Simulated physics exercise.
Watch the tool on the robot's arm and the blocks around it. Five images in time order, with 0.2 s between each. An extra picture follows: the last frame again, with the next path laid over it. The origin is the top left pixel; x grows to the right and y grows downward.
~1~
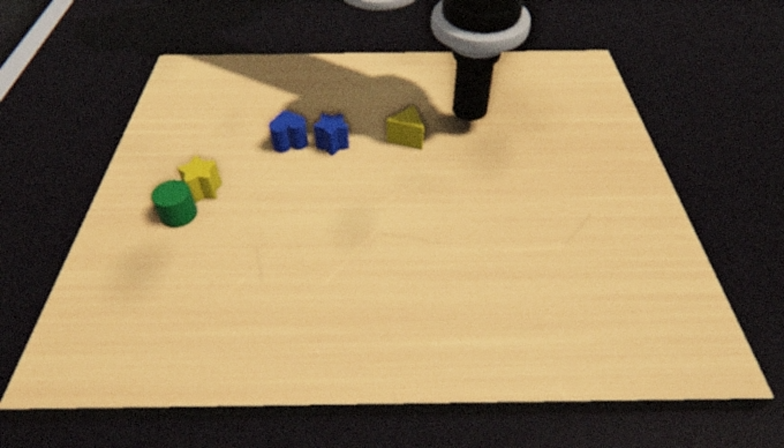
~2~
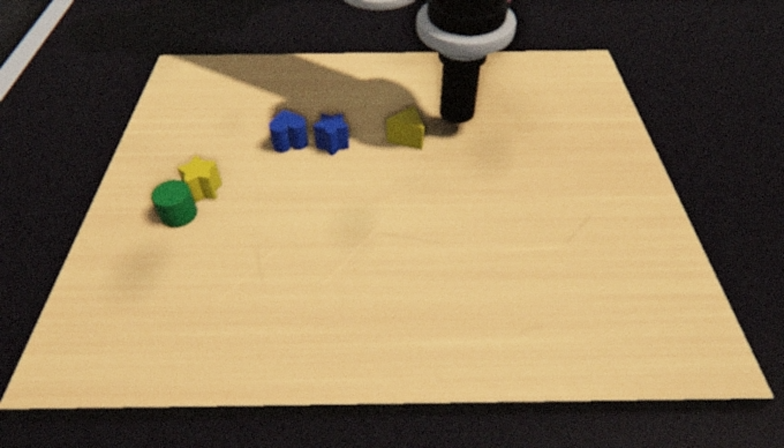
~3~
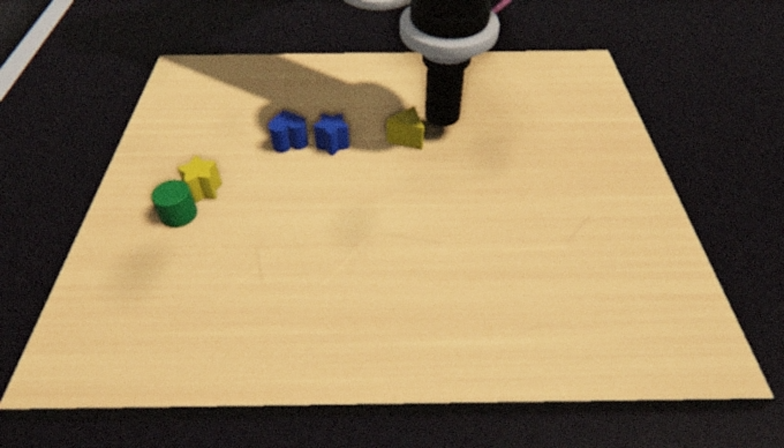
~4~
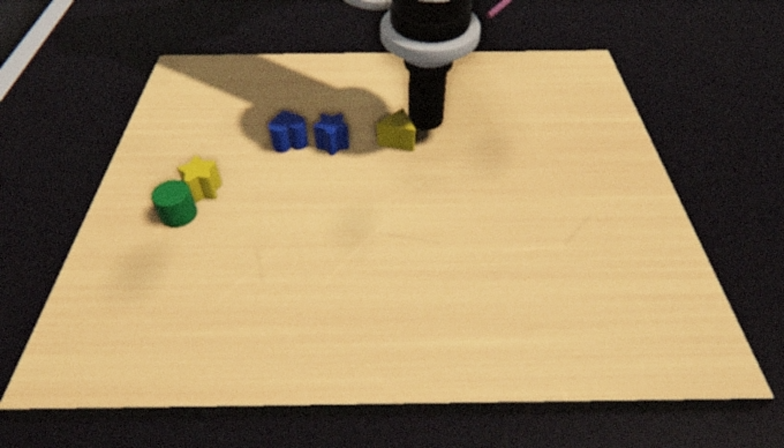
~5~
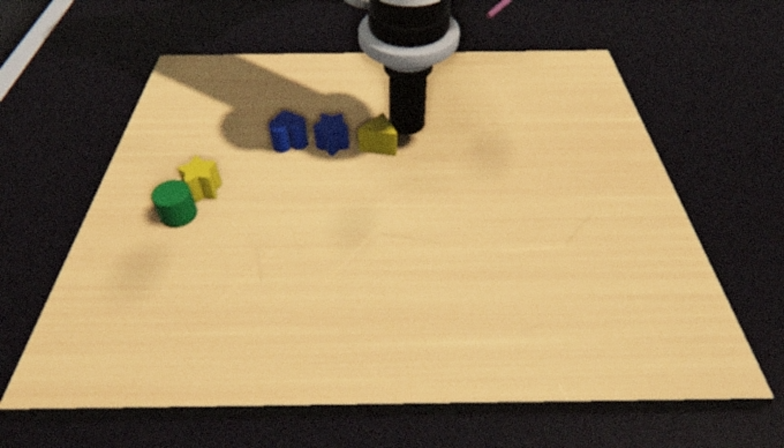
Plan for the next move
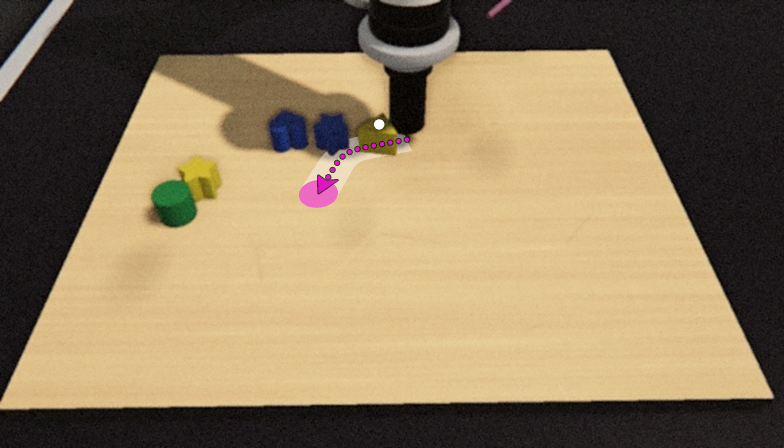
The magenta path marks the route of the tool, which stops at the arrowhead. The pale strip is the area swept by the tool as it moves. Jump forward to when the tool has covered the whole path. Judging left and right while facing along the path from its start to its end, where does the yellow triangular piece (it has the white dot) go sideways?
Moves right.
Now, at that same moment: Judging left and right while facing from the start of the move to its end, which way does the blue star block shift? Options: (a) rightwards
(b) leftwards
It's a.
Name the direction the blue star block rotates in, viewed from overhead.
Spins clockwise.
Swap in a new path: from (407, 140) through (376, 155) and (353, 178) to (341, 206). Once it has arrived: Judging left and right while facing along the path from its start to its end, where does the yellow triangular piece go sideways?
It goes right.
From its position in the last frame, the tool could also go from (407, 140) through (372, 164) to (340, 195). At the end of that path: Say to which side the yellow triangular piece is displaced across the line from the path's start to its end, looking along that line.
It moves over to the right.
The line goes from (407, 140) via (367, 147) and (336, 165), ending at (318, 194); the dot is on the yellow triangular piece.
On the path given first. One third of the way, tool (365, 132); blue star block (320, 122), turned 40° clockwise; yellow triangular piece (338, 136), turned 15° anticlockwise.
Two thirds of the way, tool (333, 150); blue heart block (279, 119); blue star block (308, 125), turned 85° clockwise; yellow triangular piece (304, 154).
At the end, tool (316, 178); blue heart block (279, 119); blue star block (308, 125), turned 85° clockwise; yellow triangular piece (283, 168), turned 30° clockwise.
